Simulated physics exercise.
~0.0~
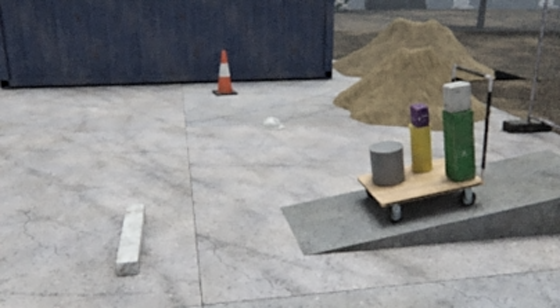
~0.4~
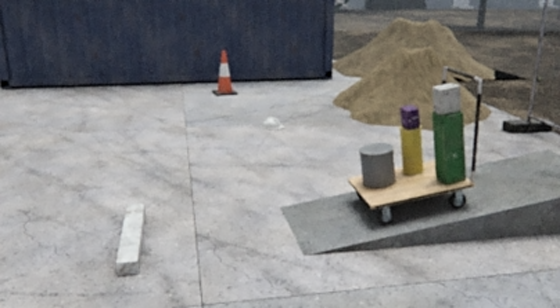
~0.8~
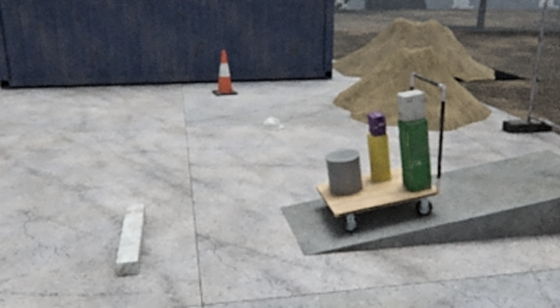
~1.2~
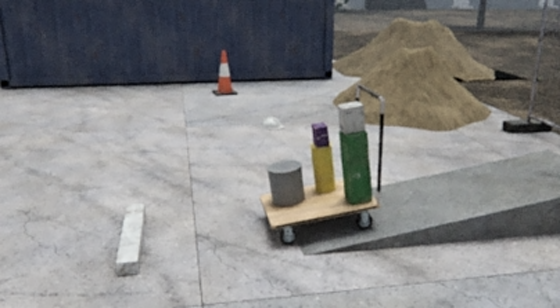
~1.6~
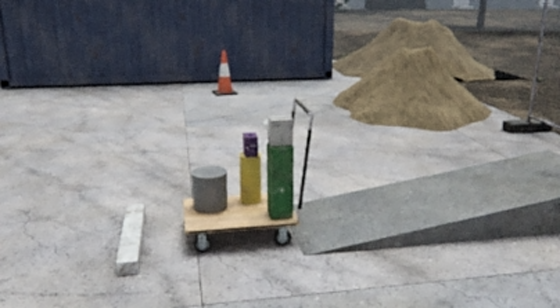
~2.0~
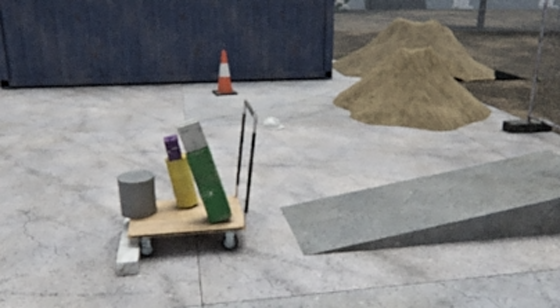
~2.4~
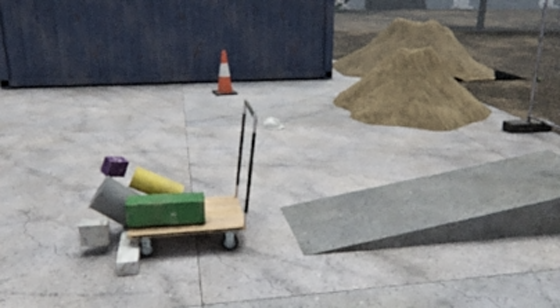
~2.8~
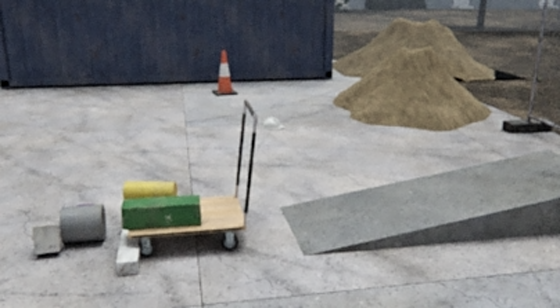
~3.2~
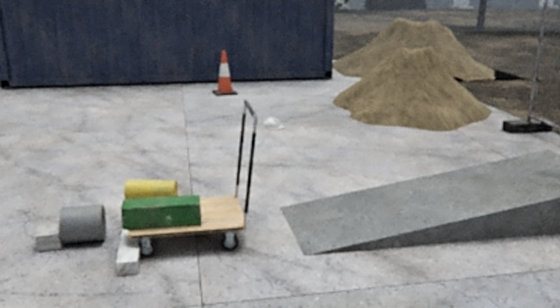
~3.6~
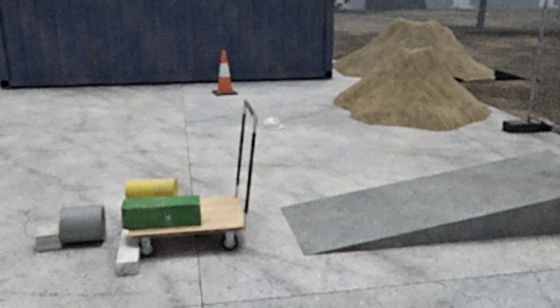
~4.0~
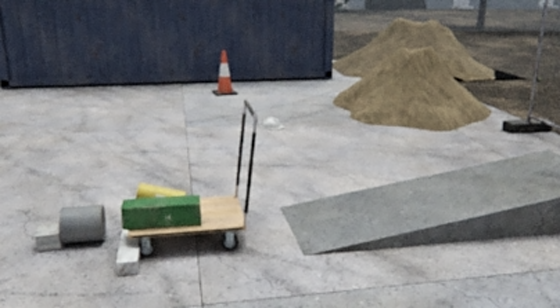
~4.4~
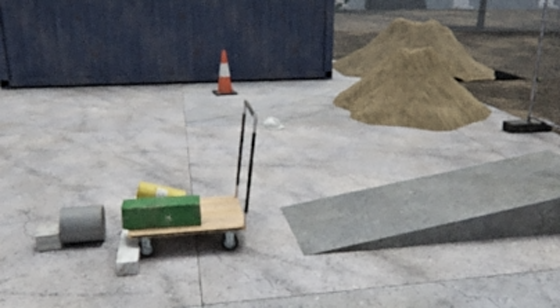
Flat trolley rolling left down a ramp and stopping at a kerb, its load toppling forward, only the green box clearly left aboard.
